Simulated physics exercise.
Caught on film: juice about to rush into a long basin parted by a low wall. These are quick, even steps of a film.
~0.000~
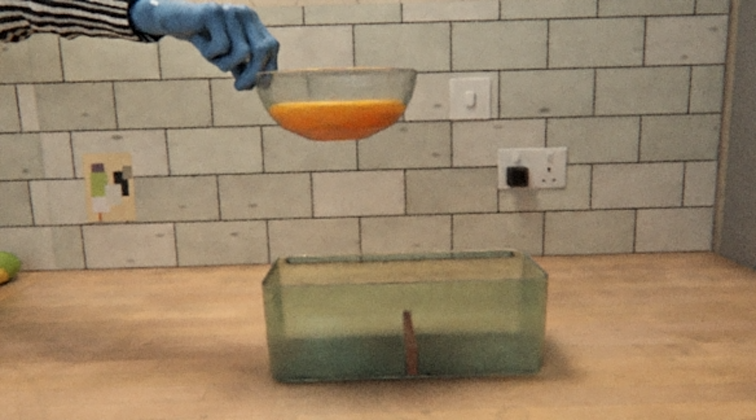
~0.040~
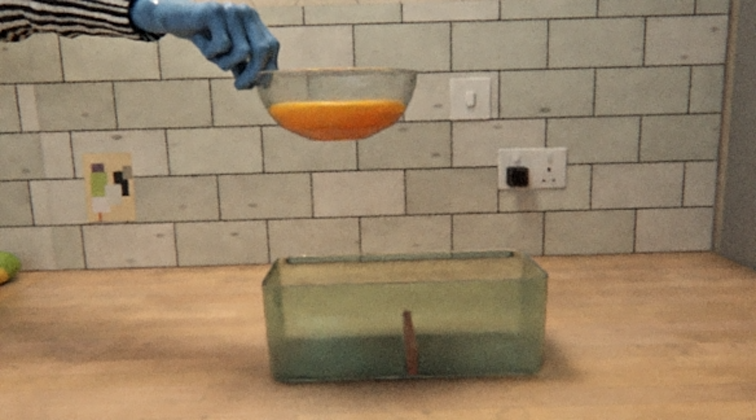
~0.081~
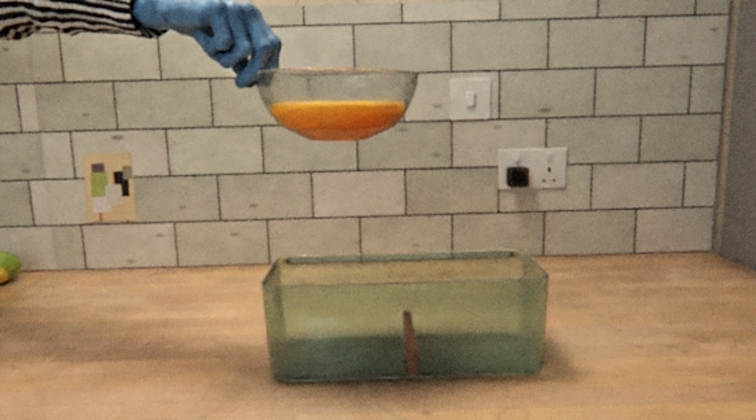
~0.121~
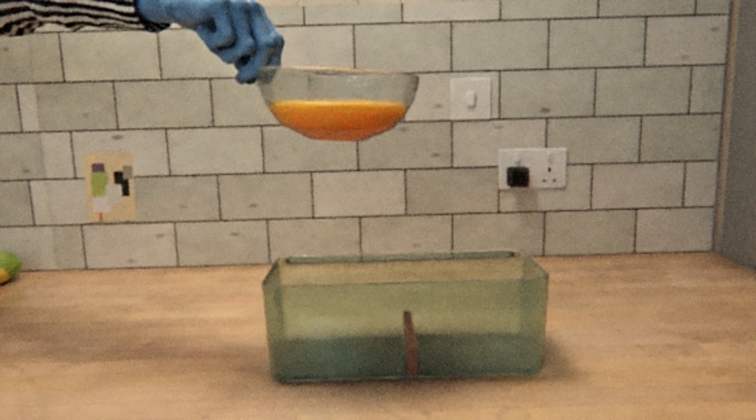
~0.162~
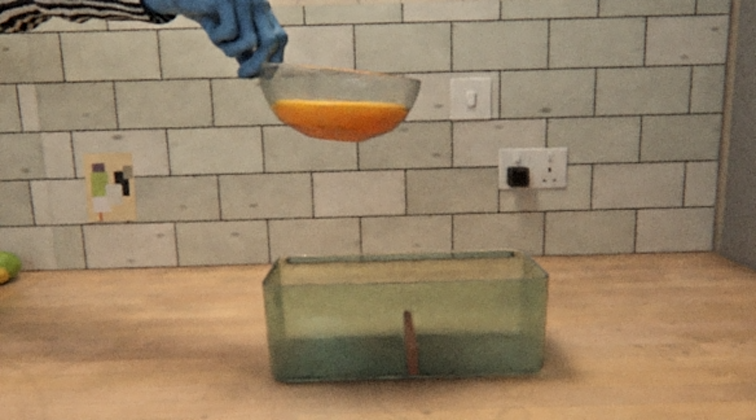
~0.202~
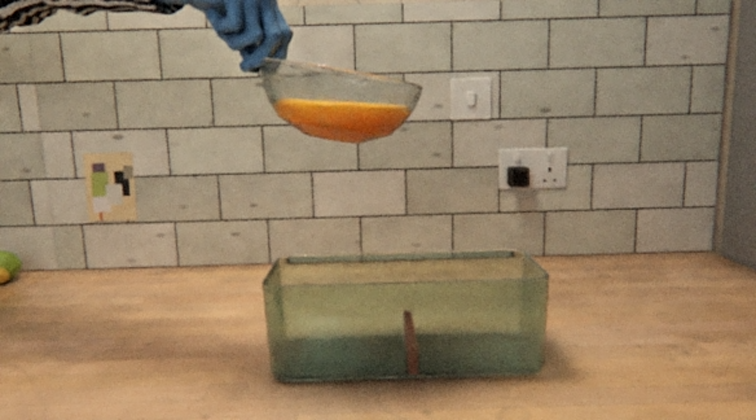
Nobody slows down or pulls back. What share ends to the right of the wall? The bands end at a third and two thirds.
In the end above two thirds is right of the wall.
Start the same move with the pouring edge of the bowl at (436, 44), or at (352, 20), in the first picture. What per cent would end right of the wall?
In turn 85 and 55 in a hundred.
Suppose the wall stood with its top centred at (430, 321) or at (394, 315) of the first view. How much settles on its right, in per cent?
Near 70 % and 90 %.
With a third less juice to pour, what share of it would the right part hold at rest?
Roughly 85 in a hundred.
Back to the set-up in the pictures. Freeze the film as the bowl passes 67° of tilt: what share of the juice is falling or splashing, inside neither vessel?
It comes to 55 per cent or so.
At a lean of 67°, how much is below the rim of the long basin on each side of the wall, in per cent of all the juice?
Left about 0, right about 0.
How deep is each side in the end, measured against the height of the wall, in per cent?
Some 10 per cent left and 80 right.
A moment on, the bowl is tipped part way and 44 per cent is still to pour, 0 is left of the wall and 2 right of it.
Next, the bowl is tipped on its side and 2 per cent is still to pour, 6 is left of the wall and 76 right of it.
Then the bowl is tipped right over and 0 per cent is still to pour, 15 is left of the wall and 84 right of it.
Later the bowl is tipped right over and 0 per cent is still to pour, 15 is left of the wall and 83 right of it.
At rest 15 per cent lies left of the wall, 83 right of it and 2 outside.
